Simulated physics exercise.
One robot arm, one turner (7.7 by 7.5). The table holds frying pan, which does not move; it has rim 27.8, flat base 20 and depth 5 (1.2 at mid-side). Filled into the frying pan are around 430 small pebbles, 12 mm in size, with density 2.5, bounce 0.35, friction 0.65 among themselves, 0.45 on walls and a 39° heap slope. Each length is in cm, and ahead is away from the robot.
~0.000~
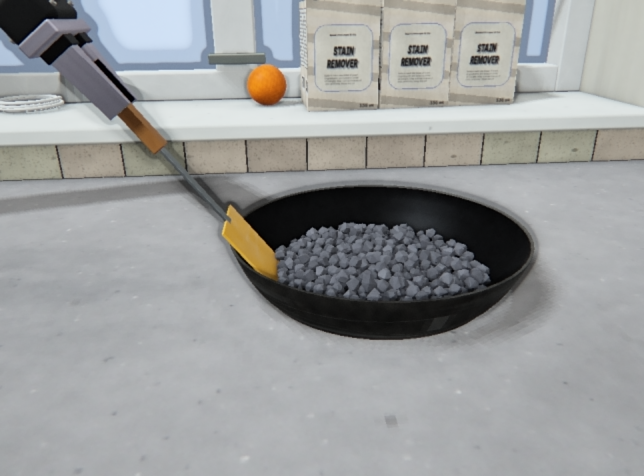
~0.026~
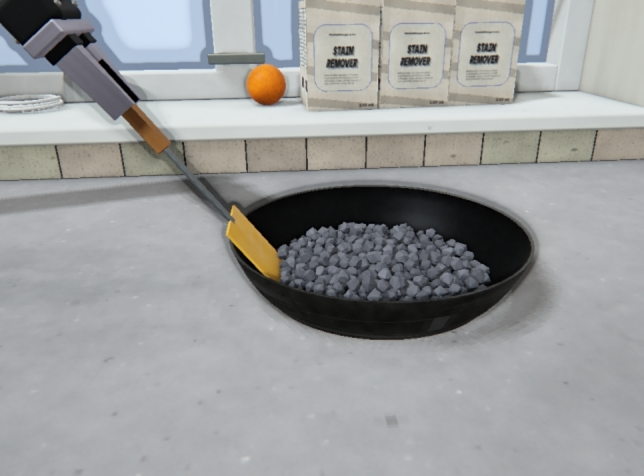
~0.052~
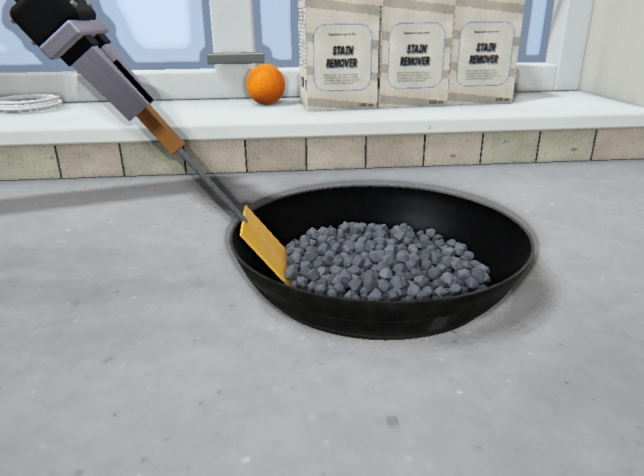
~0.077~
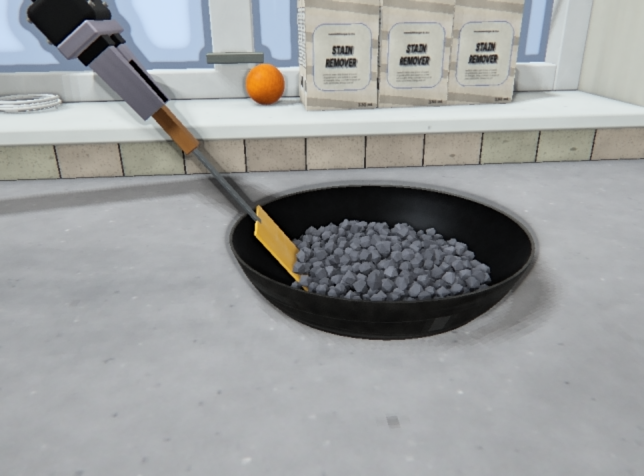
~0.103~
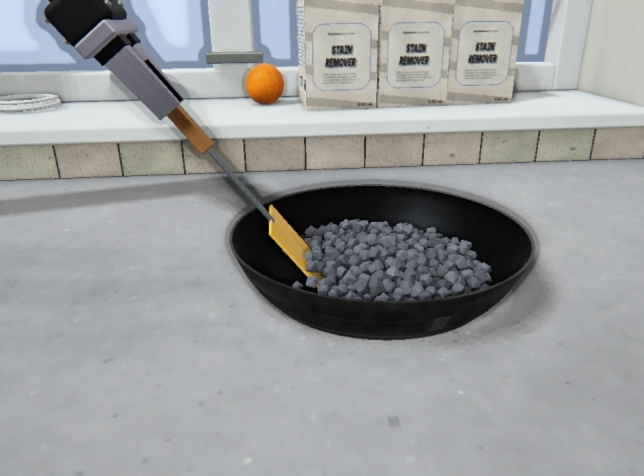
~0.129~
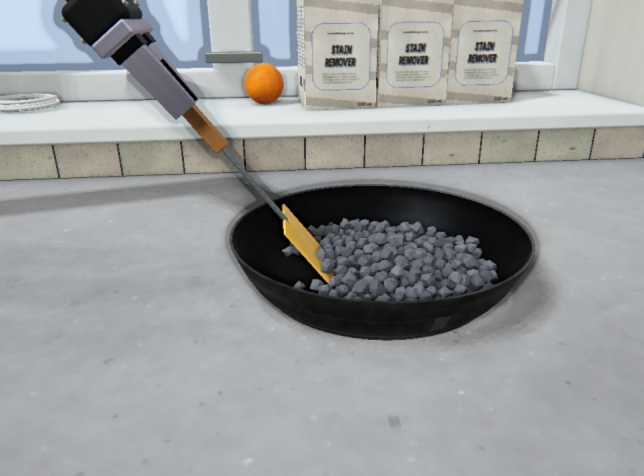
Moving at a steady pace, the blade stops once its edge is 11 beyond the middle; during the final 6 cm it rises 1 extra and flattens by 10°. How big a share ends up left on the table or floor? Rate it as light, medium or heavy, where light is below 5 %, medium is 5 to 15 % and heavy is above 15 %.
Rating: Medium.
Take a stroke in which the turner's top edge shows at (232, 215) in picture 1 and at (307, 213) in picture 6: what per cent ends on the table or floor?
Close to 20 in a hundred.
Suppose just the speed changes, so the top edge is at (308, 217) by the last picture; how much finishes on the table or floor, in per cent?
Some 15 percent.
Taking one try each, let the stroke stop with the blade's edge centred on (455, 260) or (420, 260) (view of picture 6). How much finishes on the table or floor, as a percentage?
I'd say roughly 0 per cent, then roughly 0 per cent.
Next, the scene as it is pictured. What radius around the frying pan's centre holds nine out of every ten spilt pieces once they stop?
Around 20 centimetres from the centre.
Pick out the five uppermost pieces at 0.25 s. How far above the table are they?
Around 4 cm above the table.
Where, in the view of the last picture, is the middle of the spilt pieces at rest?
In the last view, it's around (543, 257).
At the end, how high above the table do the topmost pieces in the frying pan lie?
Roughly 6.5 centimetres.
After 0.25 s, sloping 53°, highest piece 5 above the table; 433 in the frying pan.
After 0.36 s, sloping 49°, highest piece 6 above the table; 433 in the frying pan.
After 0.62 s, sloping 43°, highest piece 6 above the table; 390 in the frying pan, 38 on the table or floor, 5 on the blade or in flight.
After 1.67 s, sloping 43°, highest piece 6 above the table; 390 in the frying pan, 43 on the table or floor.
At rest, 390 in the frying pan, 43 on the table or floor. That is 10 % on the table or floor.
